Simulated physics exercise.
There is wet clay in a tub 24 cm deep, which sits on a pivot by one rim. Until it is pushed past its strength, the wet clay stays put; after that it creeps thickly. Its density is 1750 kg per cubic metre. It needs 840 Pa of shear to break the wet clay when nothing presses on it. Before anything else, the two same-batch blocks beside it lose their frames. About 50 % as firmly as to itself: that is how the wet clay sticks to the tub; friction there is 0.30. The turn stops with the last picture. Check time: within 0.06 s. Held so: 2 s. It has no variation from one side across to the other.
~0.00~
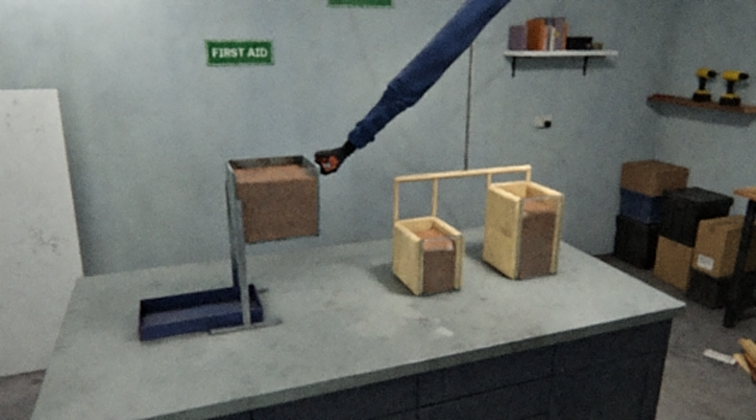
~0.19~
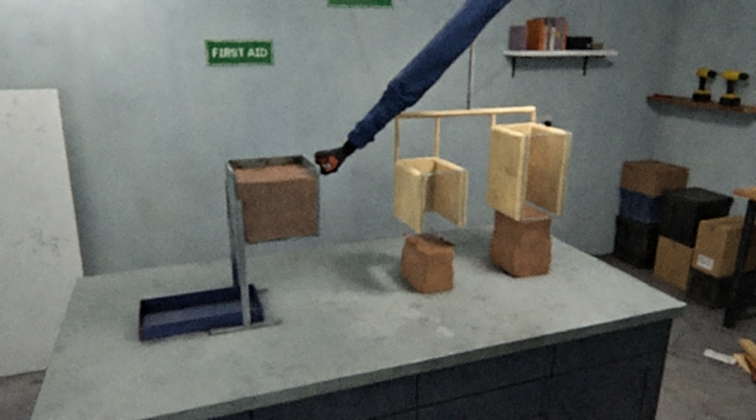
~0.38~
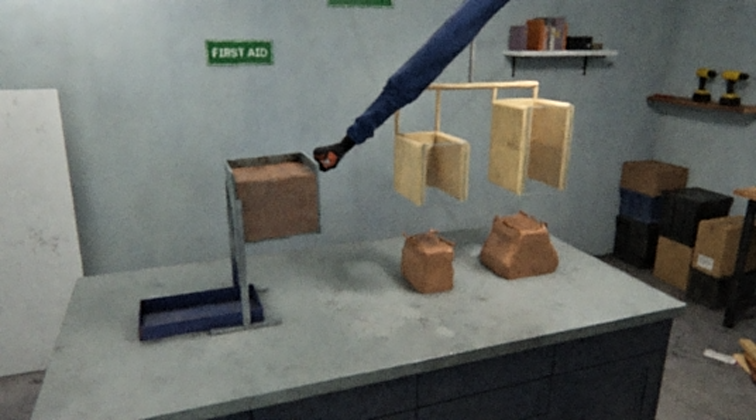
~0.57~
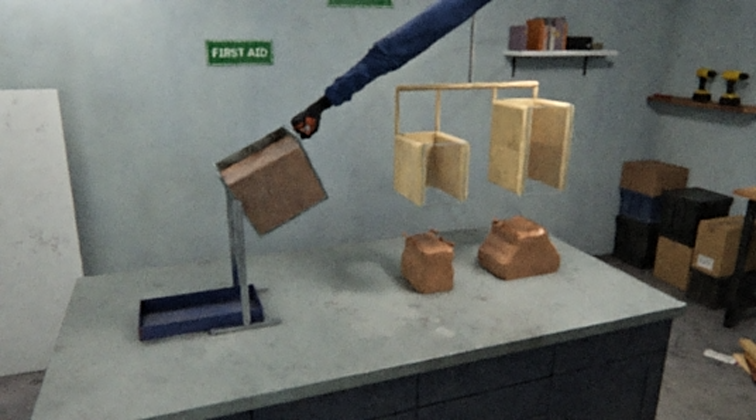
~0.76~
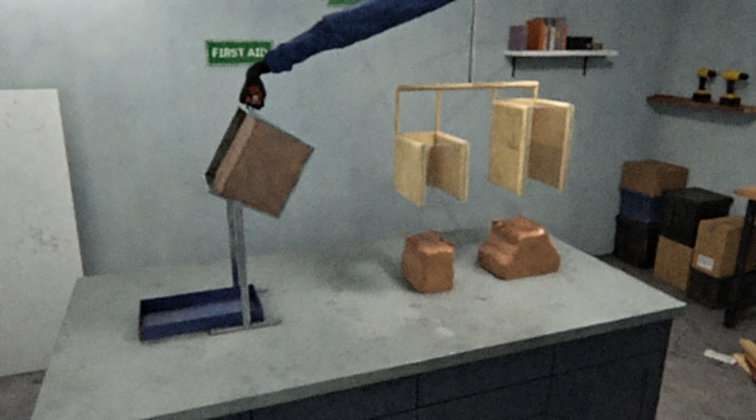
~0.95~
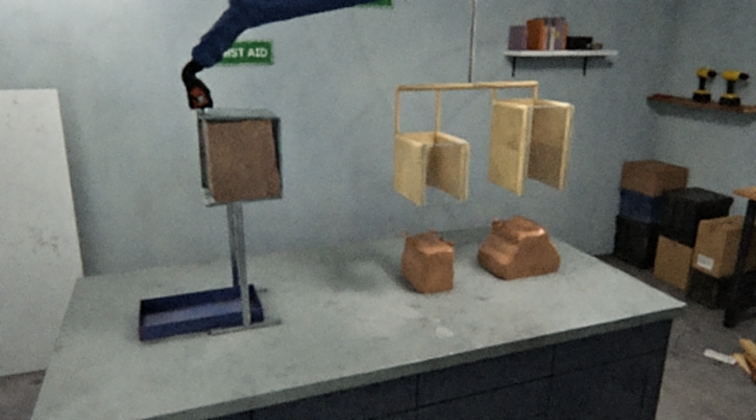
A wooden mould lifts off two brown clay blocks on a workbench; the shorter block keeps its shape while the taller one slumps into a wider lump. Then a blue-sleeved arm swings the clay-filled tub up and leftward on its stand until it rests on its side, clay still inside.
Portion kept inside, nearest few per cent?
Near 43 %.
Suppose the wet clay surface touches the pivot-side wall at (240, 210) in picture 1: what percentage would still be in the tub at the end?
Then roughly 65 %.
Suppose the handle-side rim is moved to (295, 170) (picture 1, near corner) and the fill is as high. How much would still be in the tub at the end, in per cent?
Some 100 percent would still be in the tub at the end.
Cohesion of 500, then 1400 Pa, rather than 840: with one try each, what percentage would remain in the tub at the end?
Going in order, it's 40 % and then 90 %.
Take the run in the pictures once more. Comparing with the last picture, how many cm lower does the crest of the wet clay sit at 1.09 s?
I reckon it's close to 3 cm.
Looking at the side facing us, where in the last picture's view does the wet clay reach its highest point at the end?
I'd point to somewhere around (259, 157).
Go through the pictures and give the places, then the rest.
The first picture shows handle-side rim at (317, 167), tilt 0 degrees; crest of the wet clay at (266, 181); block heights 18 cm, 29 cm (left to right).
The second picture shows handle-side rim at (317, 167), tilt 0 degrees; crest of the wet clay at (266, 181); block heights 18 cm, 27 cm (left to right).
The third picture shows handle-side rim at (316, 164), tilt 2 degrees; crest of the wet clay at (308, 175); block heights 18 cm, 21 cm (left to right).
The fourth picture shows handle-side rim at (296, 136), tilt 26 degrees; crest of the wet clay at (300, 148); block heights 18 cm, 20 cm (left to right).
The fifth picture shows handle-side rim at (248, 114), tilt 60 degrees; crest of the wet clay at (261, 122); block heights 18 cm, 20 cm (left to right).
The sixth picture shows handle-side rim at (201, 119), tilt 89 degrees; crest of the wet clay at (265, 121); block heights 18 cm, 20 cm (left to right).
After 1.09 s, the tub is at 89 degrees and holds 89 %.
After 1.26 s, the tub is at 89 degrees and holds 64 %.
After 1.43 s, the tub is at 89 degrees and holds 47 %.
After 1.60 s, the tub is at 89 degrees and holds 43 %.
After 2.95 s, the tub is at 89 degrees and holds 43 %.
